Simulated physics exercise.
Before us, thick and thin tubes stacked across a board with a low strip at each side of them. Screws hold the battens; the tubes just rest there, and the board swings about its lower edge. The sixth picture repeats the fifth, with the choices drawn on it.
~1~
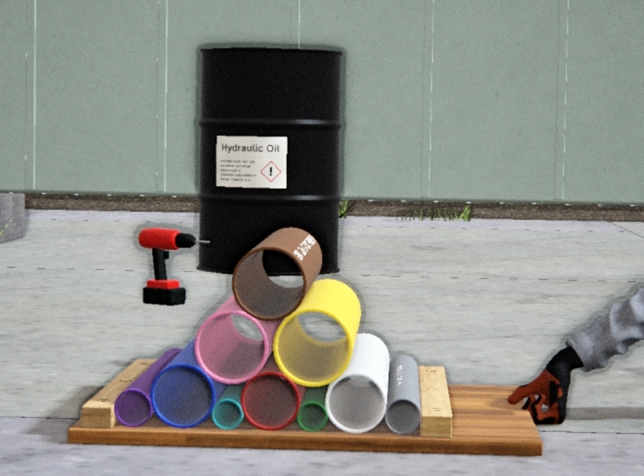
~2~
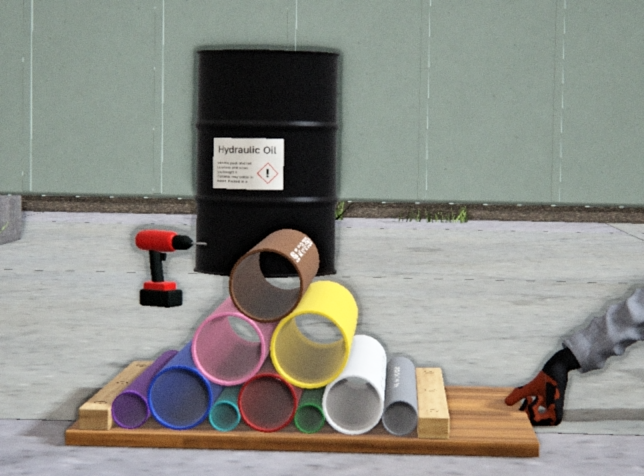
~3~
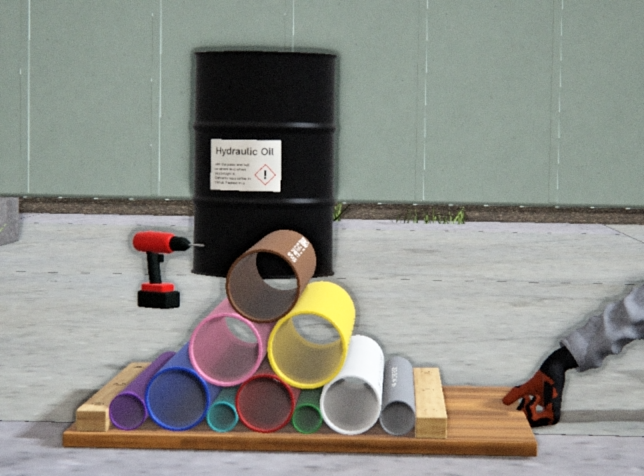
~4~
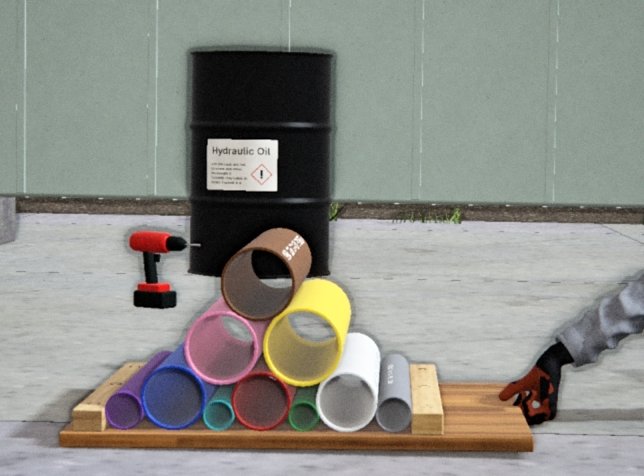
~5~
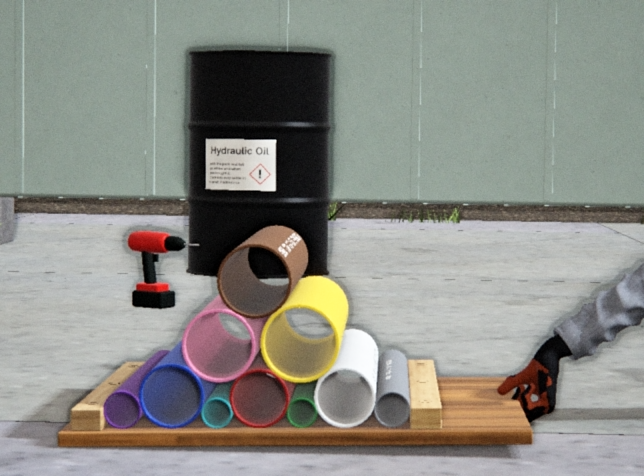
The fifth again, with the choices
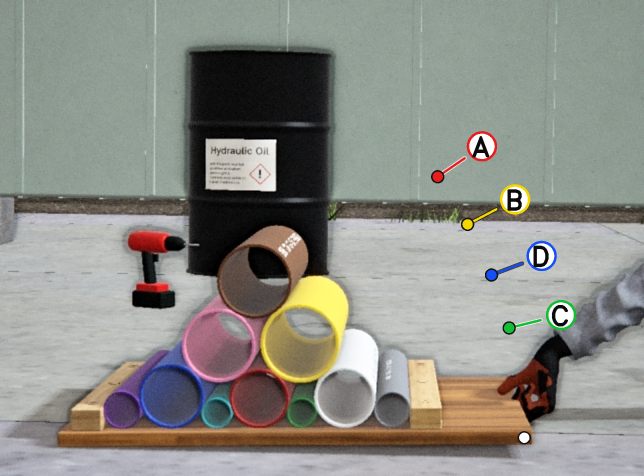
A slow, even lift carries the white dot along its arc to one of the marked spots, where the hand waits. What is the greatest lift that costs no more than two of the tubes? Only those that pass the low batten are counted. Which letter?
The last mark within the limit is A.
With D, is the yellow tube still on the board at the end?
Yes, with D.
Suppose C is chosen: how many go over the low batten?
It comes to none.
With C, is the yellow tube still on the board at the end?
The yellow tube: Yes.
On the marked copy, A at (438, 177); B at (467, 224); C at (509, 328); D at (491, 275); the white dot at (524, 438).
Taking A. A third of the way, board at 20°.
Two thirds of the way, board at 36°.
When it is over, board at 36°, one over the low batten (brown).
As for the rest, B one over the low batten (brown); C none over the low batten; D none over the low batten.
